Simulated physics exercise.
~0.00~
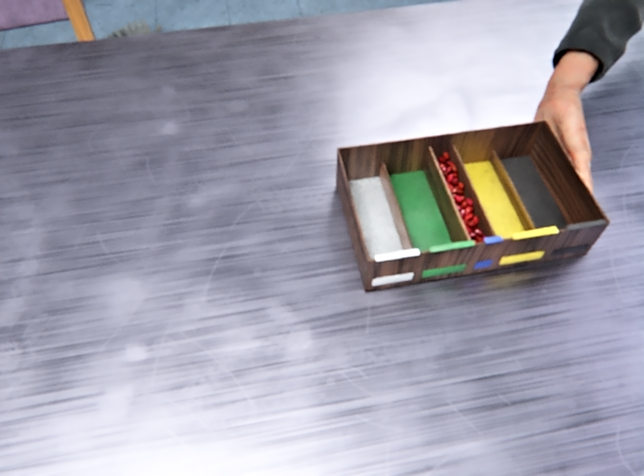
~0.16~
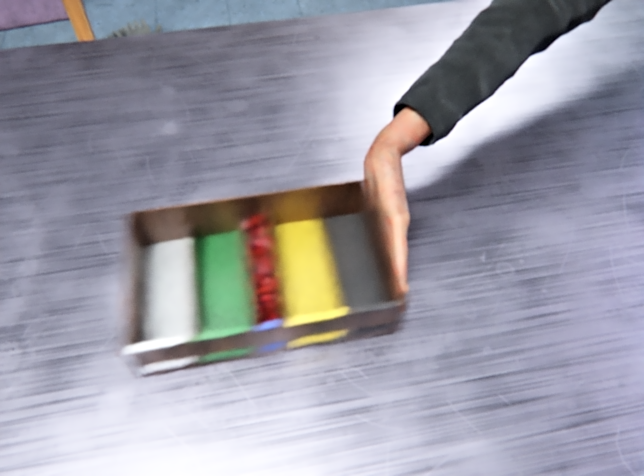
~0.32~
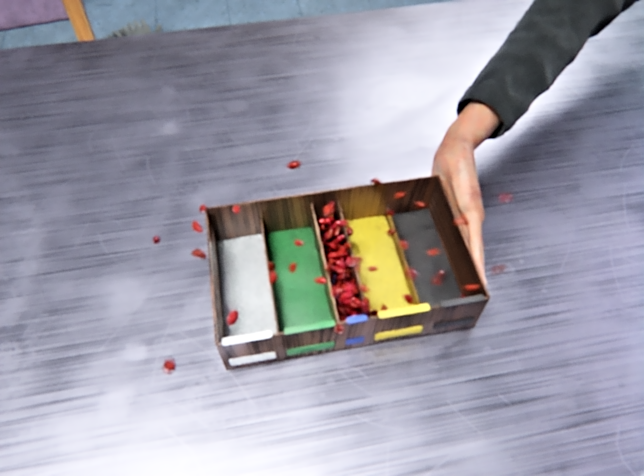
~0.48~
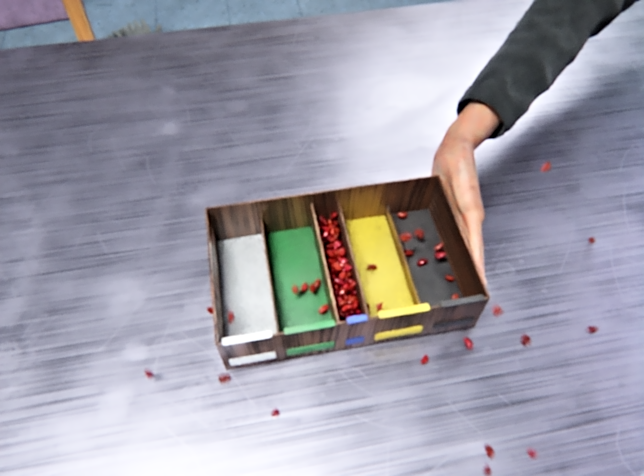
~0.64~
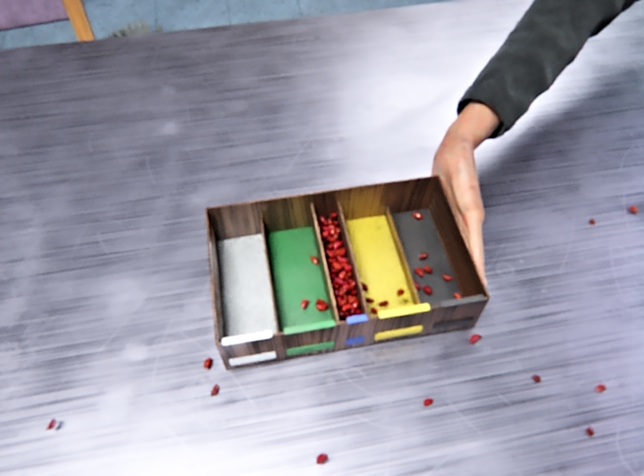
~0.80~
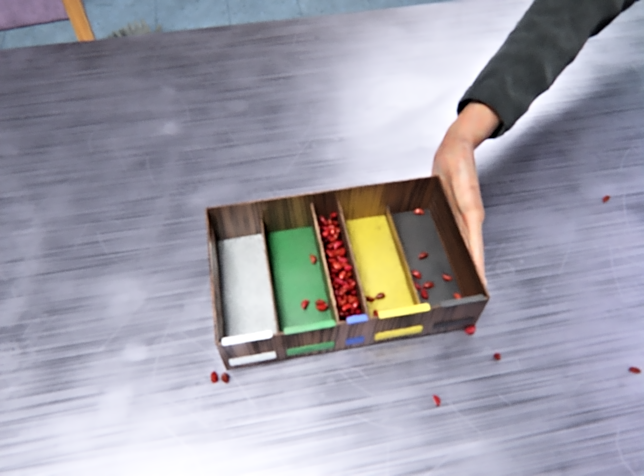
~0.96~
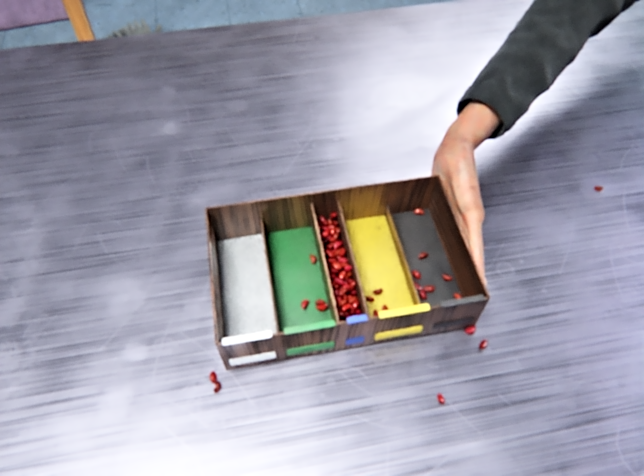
A wooden drawer tray, divided into white, green, blue, yellow and black sections, slides left and toward the viewer across a gray streaked table, pushed by a hand in a dark sleeve. Small red kidney beans fill its narrow middle section. The hand then brings the tray back a shorter way to the right, and beans fly up and scatter over the dividers and beyond the walls. The tray stays put while the loose beans drop and roll. Finally most remain in the middle, with some in the green, yellow and black sections and several on the table.
